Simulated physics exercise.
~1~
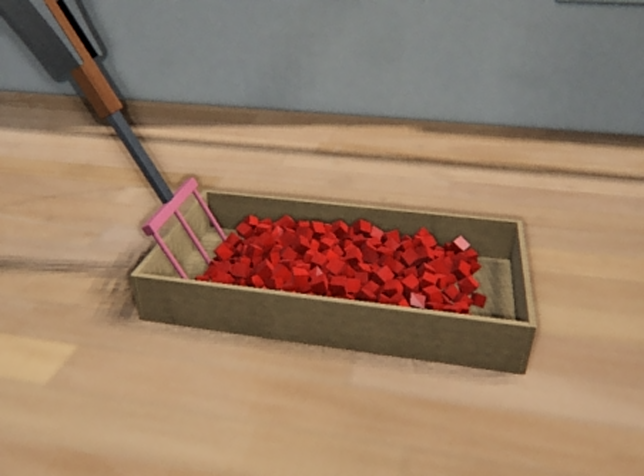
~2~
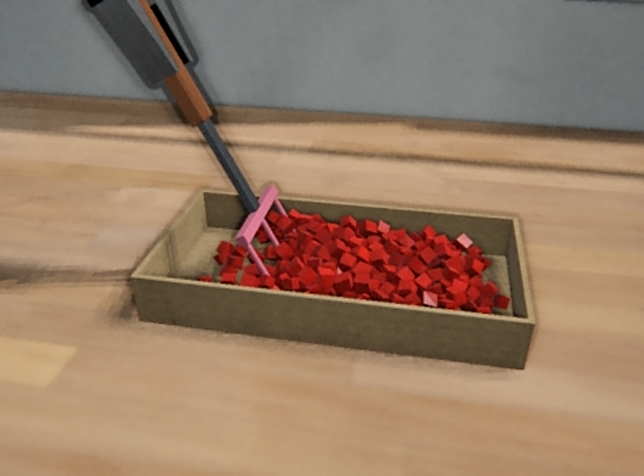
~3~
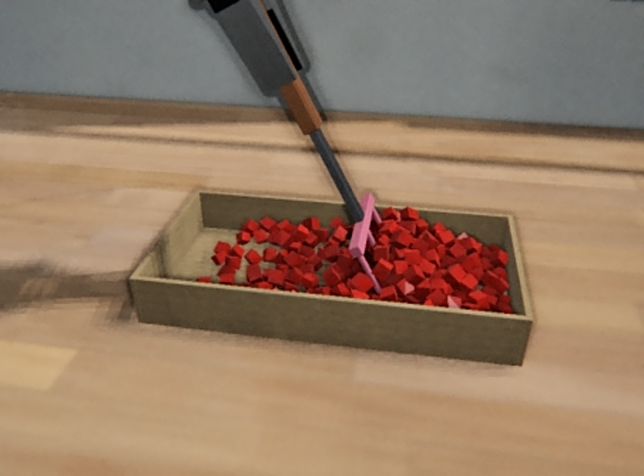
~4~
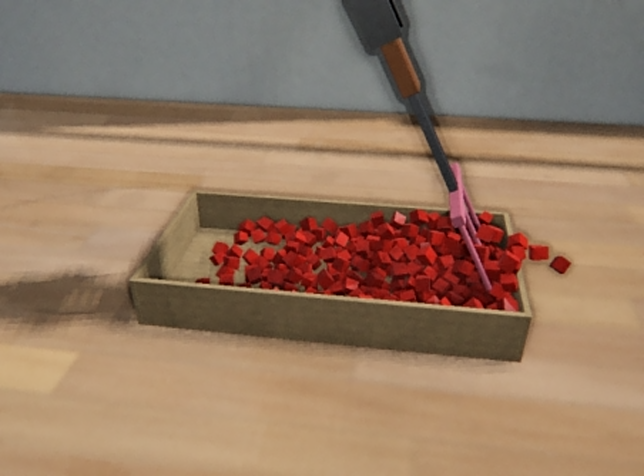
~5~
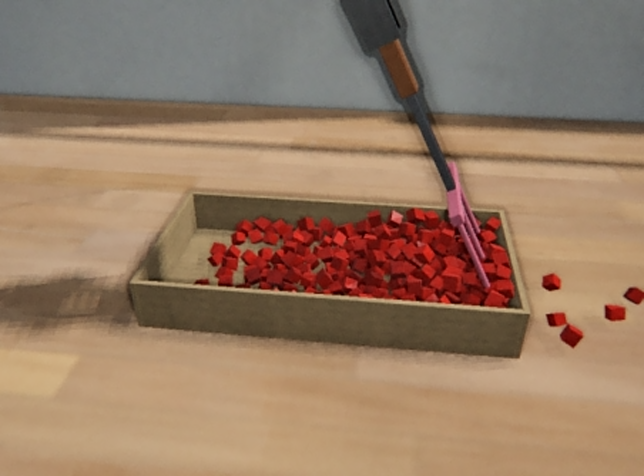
A pink comb sweeps right through red cubes in a trough, spilling a few outside.
